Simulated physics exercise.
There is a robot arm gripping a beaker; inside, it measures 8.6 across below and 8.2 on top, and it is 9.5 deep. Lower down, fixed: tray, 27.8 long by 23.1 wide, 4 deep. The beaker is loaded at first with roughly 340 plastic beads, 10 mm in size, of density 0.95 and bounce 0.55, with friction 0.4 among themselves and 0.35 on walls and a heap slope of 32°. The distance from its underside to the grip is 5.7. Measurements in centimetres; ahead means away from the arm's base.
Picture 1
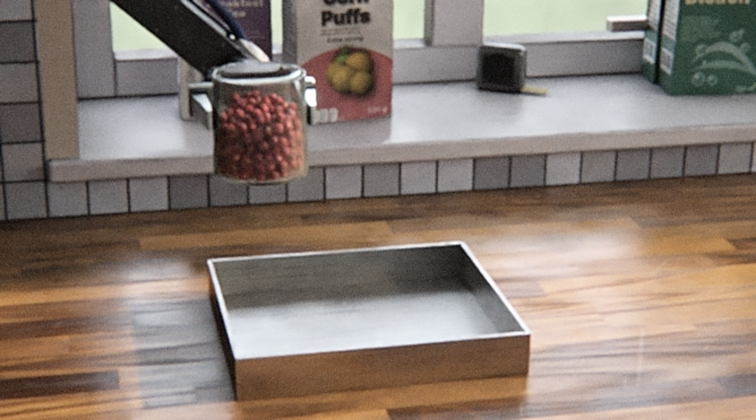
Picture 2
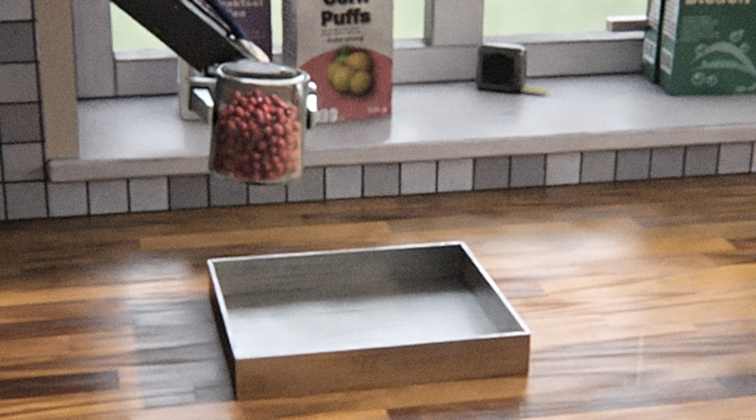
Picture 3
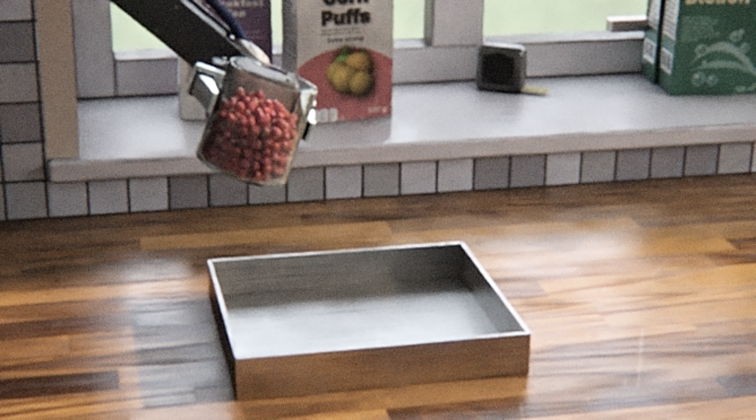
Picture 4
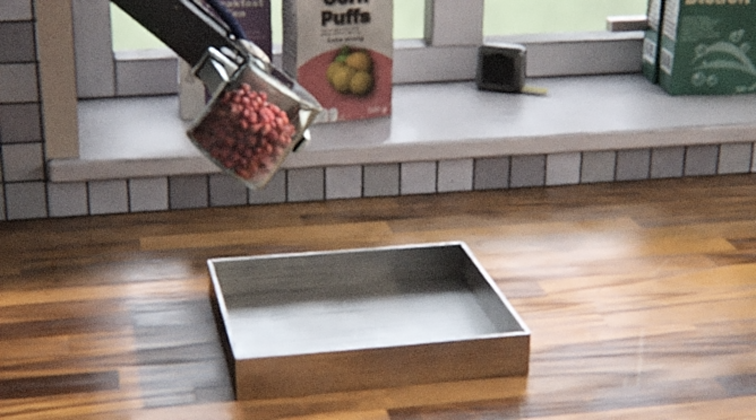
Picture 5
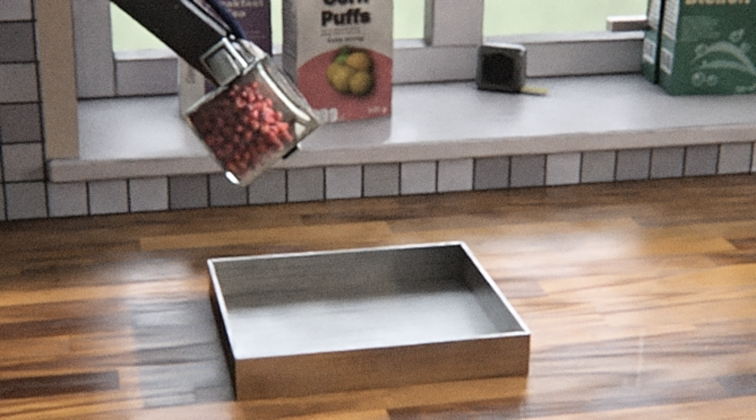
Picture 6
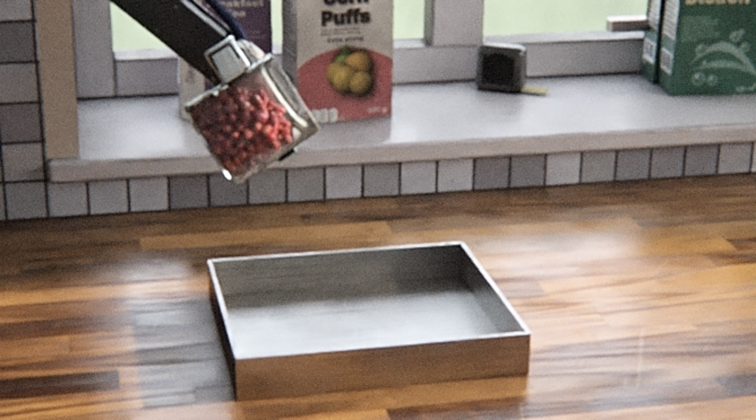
A robot arm steadily tilts a clear beaker of red beads above a metal tray.
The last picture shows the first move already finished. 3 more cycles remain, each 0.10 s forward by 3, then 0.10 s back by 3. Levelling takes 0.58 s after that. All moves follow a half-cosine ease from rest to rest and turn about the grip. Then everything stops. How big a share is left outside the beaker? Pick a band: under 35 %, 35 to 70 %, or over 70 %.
Under 35 %.
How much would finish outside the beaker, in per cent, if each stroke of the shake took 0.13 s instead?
About 5 per cent in that case.
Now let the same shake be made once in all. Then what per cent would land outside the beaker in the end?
It would then be around 5 per cent.
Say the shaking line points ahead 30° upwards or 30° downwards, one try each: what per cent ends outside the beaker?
Near 20 and 5 percent respectively.
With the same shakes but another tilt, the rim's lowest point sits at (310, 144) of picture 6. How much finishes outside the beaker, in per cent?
The share is around 55 %.
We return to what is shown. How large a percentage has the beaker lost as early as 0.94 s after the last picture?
My estimate is roughly 15 % gone.
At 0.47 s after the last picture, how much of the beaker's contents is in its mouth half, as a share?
Roughly 30 per cent.
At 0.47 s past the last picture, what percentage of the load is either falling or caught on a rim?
Around 5 per cent of the load.
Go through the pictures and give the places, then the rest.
Beaker middle at (260, 124), level; upper third of the load around (261, 121), from x 220 to 300, top at y 100; 338 in the beaker, in the first picture.
Beaker middle at (259, 124), tilted 6° forward; upper third of the load around (257, 121), from x 215 to 300, top at y 100, in the second picture.
Beaker middle at (257, 124), tilted 20° forward; upper third of the load around (248, 120), from x 205 to 295, top at y 95, in the third picture.
Beaker middle at (254, 122), tilted 39° forward; upper third of the load around (237, 116), from x 195 to 290, top at y 90, in the fourth picture.
Beaker middle at (252, 121), tilted 53° forward; upper third of the load around (234, 111), from x 195 to 285, top at y 90, in the fifth picture.
Beaker middle at (252, 120), tilted 59° forward; upper third of the load around (232, 109), from x 195 to 285, top at y 90; 338 in the beaker, in the sixth picture.
Then, 0.47 s later, tilted 59° forward, highest piece 25 above the table; 308 in the beaker, 14 in the tray, 16 in flight or on a rim.
Then, 0.94 s later, tilted 21° forward, highest piece 26 above the table; 292 in the beaker, 45 in the tray, 1 on the table or floor.
Then, 1.38 s later, level, highest piece 26 above the table; 292 in the beaker, 45 in the tray, 1 on the table or floor.
Then, 2.43 s later, level, highest piece 26 above the table; 292 in the beaker, 45 in the tray, 1 on the table or floor.
At rest, 292 in the beaker, 45 in the tray, 1 on the table or floor. That is 14 % outside the beaker.
